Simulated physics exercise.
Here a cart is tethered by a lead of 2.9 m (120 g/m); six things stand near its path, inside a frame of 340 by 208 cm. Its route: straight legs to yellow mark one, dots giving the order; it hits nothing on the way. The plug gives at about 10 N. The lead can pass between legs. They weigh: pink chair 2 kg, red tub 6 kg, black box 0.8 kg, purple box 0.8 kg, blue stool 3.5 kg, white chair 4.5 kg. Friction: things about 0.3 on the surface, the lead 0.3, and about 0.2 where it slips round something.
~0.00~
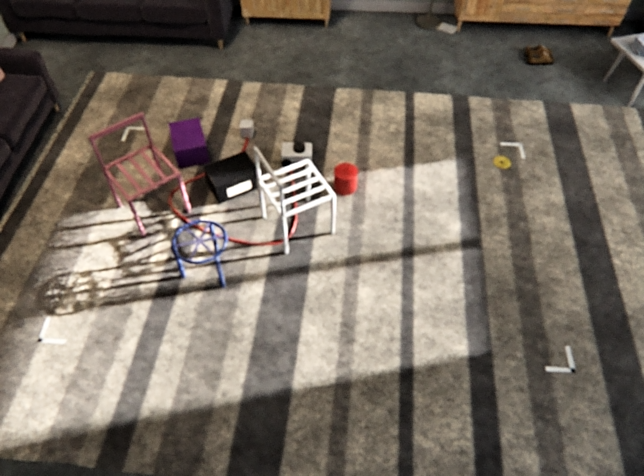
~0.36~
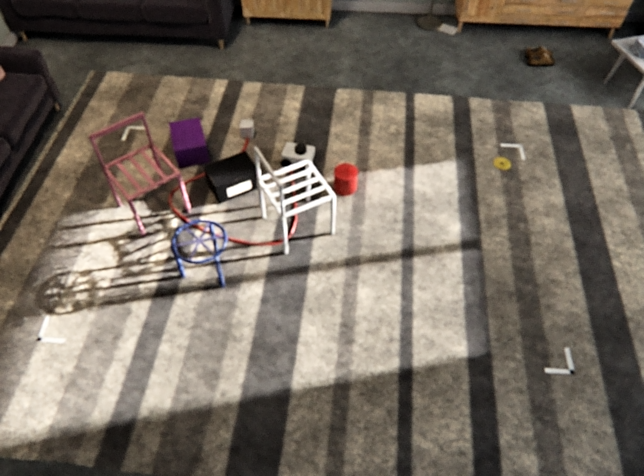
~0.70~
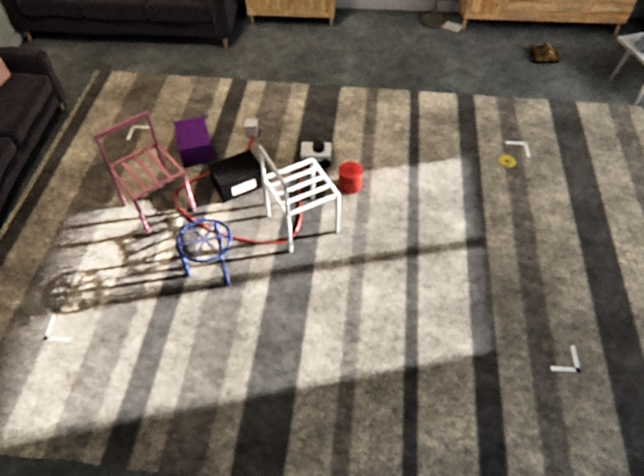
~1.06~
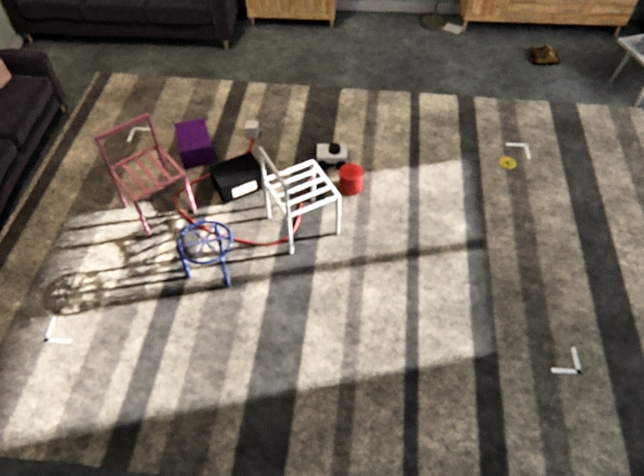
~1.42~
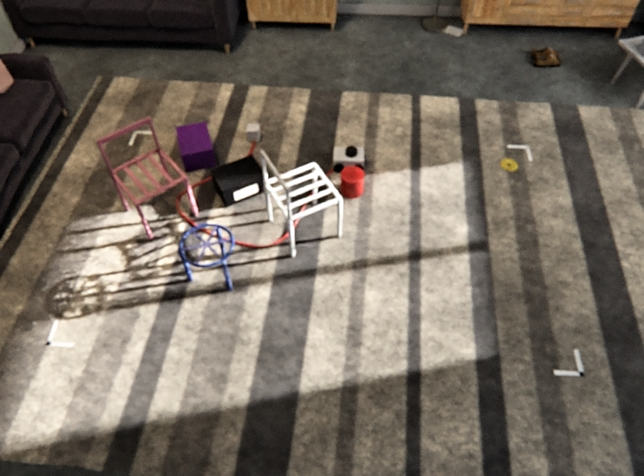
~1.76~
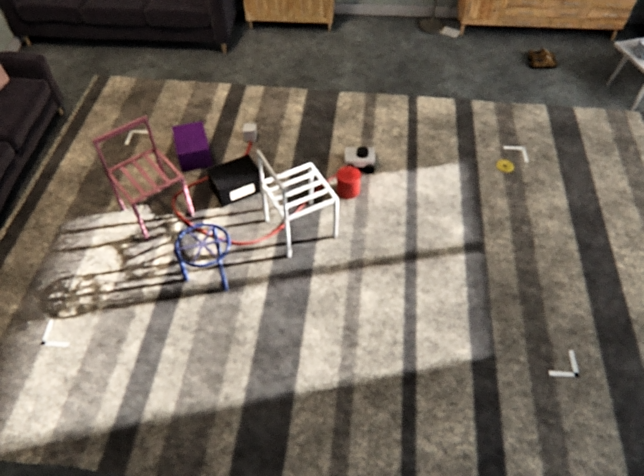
A striped grey rug in a room with dark sofas and wooden cabinets is seen from high above, crossed by sunlight and shadows. On its left side stand a pink chair, a purple box, a black box, a blue stool, a white chair and a red tub, with a red lead among them. A small pale cart moves right behind the white chair and past the tub, while the view shifts slightly.
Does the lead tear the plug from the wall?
The plug stays in.
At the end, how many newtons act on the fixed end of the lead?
Roughly 4 N.
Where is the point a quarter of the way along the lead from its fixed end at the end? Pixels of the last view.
Around (242, 197).
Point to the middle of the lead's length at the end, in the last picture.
Around (326, 189).
At 2.7 s, cart at (394, 164), lead slack at the fixed end; nothing else has moved.
At 3.7 s, cart at (433, 164), lead slack at the fixed end; pink chair 7 cm off its start.
At 4.6 s, cart at (471, 165), 7 N at the fixed end; pink chair 25 cm off its start at (179, 165), black box 8 cm off its start at (245, 172).
At 5.6 s, cart at (502, 165), 4 N at the fixed end; pink chair 38 cm off its start, black box 21 cm off its start, white chair 7 cm off its start.
At 6.0 s, cart at (502, 165), 4 N at the fixed end; pink chair 38 cm off its start at (197, 162), black box 21 cm off its start at (262, 168), white chair 7 cm off its start at (303, 183).
